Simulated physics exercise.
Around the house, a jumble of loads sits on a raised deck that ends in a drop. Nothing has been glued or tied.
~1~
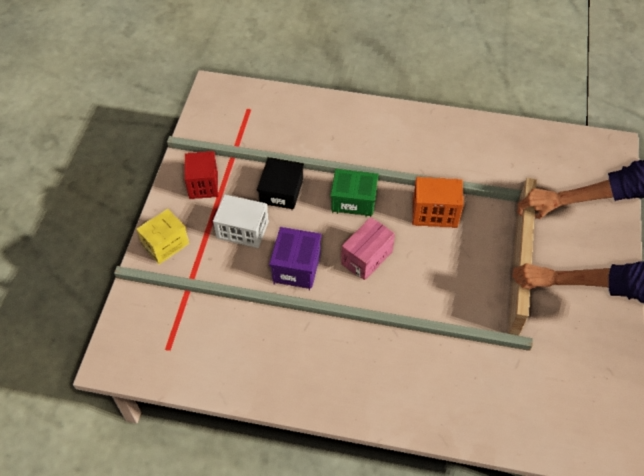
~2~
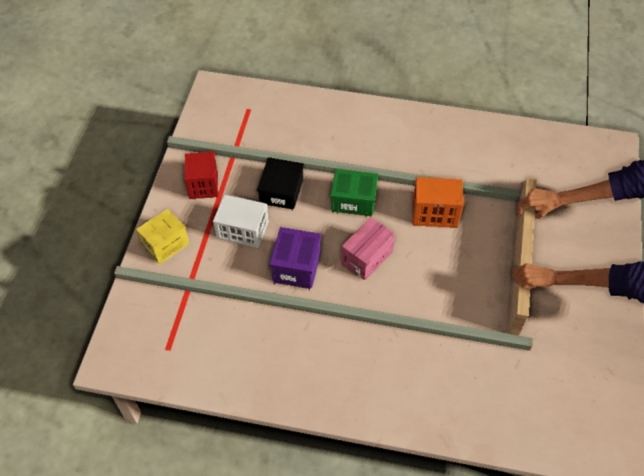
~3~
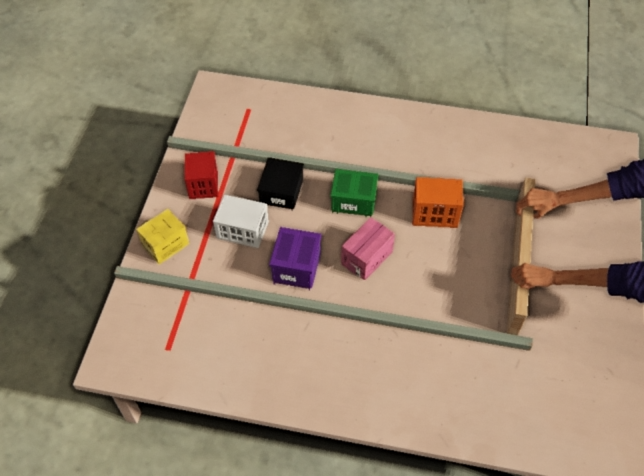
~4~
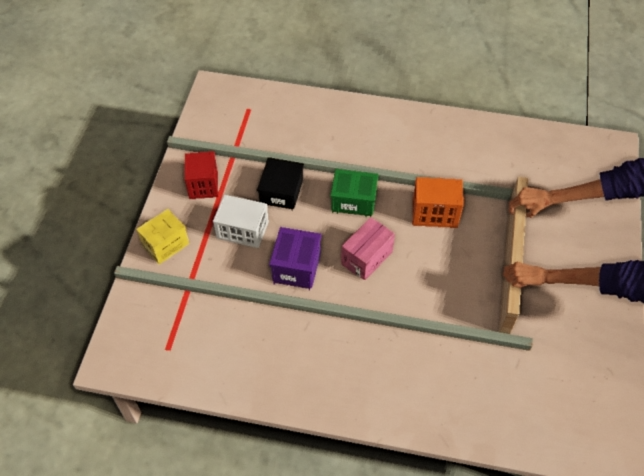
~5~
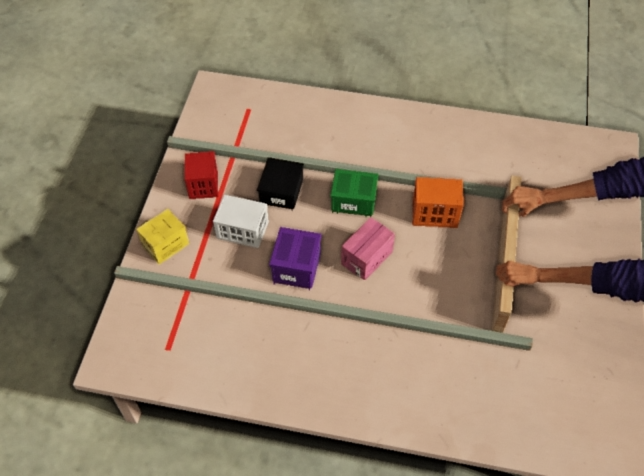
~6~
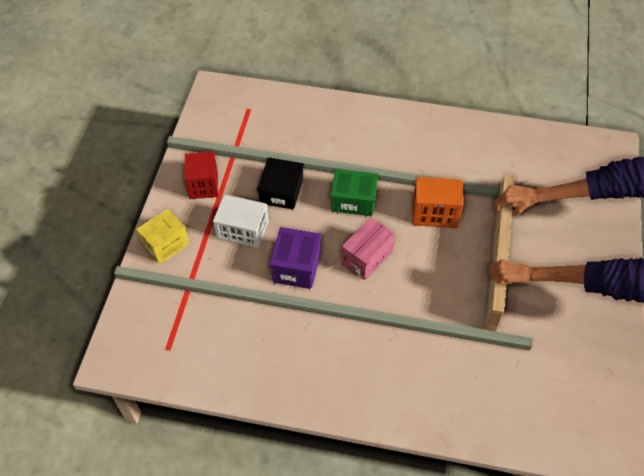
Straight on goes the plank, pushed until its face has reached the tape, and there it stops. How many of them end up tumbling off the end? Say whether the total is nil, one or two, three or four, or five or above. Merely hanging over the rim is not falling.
The drop count fails to reach five, yet passes two.
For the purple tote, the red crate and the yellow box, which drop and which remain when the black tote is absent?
Here's how it goes: The purple tote hangs on, the red crate is gone, and the yellow box is gone.
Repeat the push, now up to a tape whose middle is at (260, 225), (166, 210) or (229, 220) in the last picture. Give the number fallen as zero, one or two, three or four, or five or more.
For each place: Just one or two; five or more; just one or two.
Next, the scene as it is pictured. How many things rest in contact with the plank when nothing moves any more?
All in all, 2.
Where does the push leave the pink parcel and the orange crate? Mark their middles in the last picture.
In the last picture the pink parcel sits at (190, 225) while the orange crate sits at (203, 164).
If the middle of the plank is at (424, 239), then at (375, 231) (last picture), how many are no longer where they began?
By the first moment it's 1, by the second it's 4.
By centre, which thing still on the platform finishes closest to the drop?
That's the green tote.
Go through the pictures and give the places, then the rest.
Yellow box (164, 237); red crate (202, 175); white crate (241, 221); plank (523, 255); tape (212, 217), in the first frame.
Red crate (202, 175); green tote (354, 193), in the second frame.
White crate (241, 222); pink parcel (368, 249), in the third frame.
Yellow box (164, 237); orange crate (437, 203), in the fourth frame.
Red crate (202, 175); purple tote (296, 259), in the fifth frame.
Yellow box (164, 237); red crate (202, 175); white crate (241, 222); plank (500, 252); tape (212, 217), in the sixth frame.
Early on, none off yet; yellow box at rest near (164, 237); red crate at rest near (202, 175); white crate at rest near (241, 222).
Finally, the number that fall off is three or four; lost, black tote, red crate and yellow box.
